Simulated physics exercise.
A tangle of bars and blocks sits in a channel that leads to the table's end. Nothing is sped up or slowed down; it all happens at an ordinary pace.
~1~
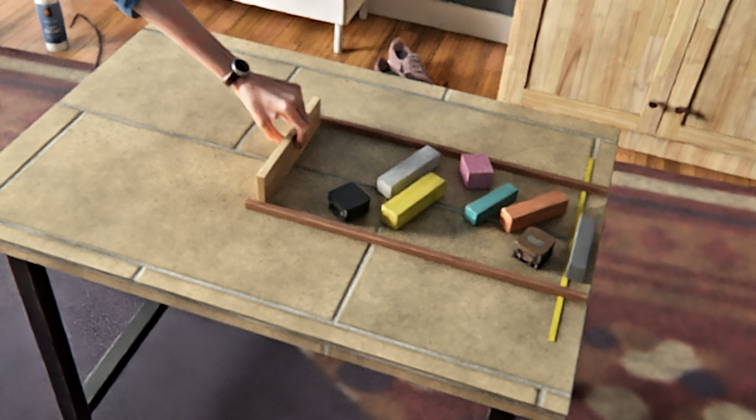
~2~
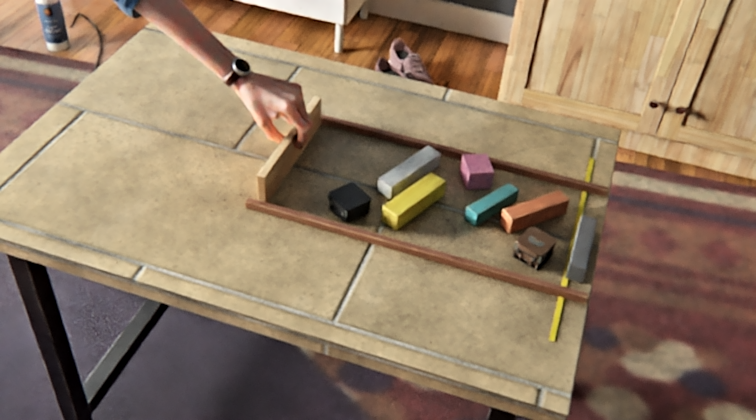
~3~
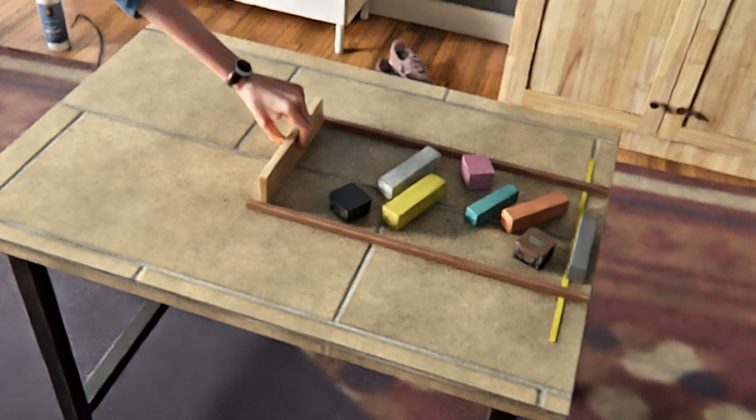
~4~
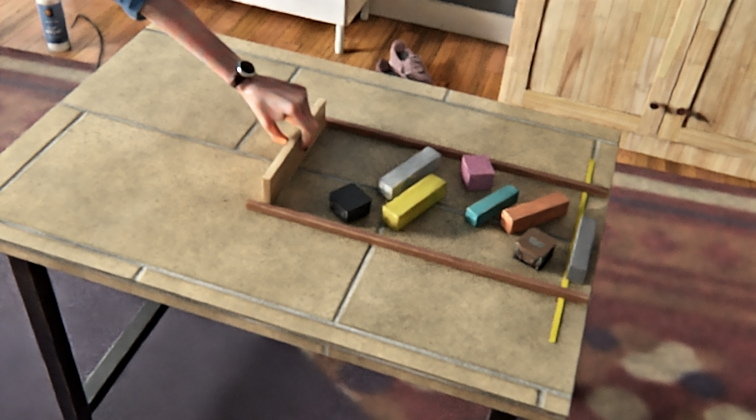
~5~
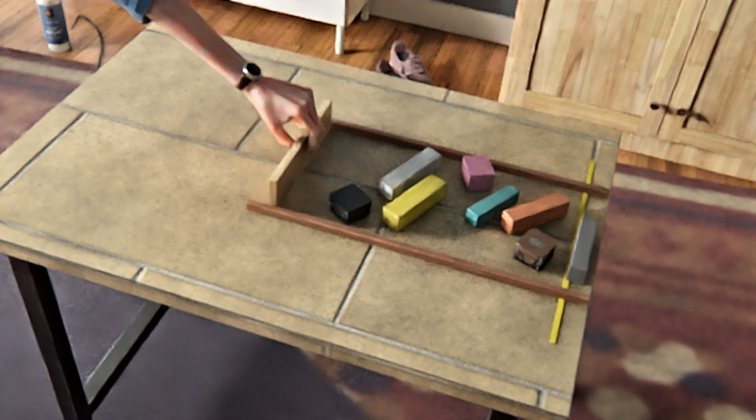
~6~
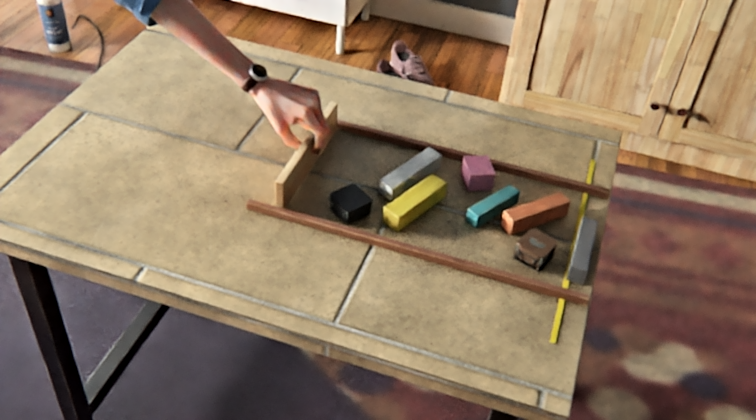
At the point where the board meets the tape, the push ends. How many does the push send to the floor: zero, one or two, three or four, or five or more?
The ones that fall? Five or more of them, I think.
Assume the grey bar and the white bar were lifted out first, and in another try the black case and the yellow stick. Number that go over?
Try one: 4; try two: 4.
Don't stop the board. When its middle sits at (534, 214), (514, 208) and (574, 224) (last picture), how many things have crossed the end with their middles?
The counts are 3, 1 and 6, in that order.
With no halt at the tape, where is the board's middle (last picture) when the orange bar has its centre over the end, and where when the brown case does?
(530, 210) and (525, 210), more or less.
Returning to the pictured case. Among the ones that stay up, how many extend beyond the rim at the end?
I'd put it at 1.
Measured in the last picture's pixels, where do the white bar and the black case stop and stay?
The white bar stops around (590, 220); the black case around (589, 264).
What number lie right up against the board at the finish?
It's 2.
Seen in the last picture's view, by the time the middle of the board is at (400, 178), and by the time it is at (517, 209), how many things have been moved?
Tally at point one: 3; at point two: 8.
A little later, none off yet; grey bar at rest near (583, 250); brown case at rest near (535, 250); orange bar at rest near (536, 213).
Next, none off yet; grey bar moving near (590, 252); brown case shifted about its own width near (561, 263); orange bar shifted a little near (565, 223).
When it is over, the number that fall off is five or more; down, yellow stick, pink block, turquoise bar, orange bar, brown case and grey bar.
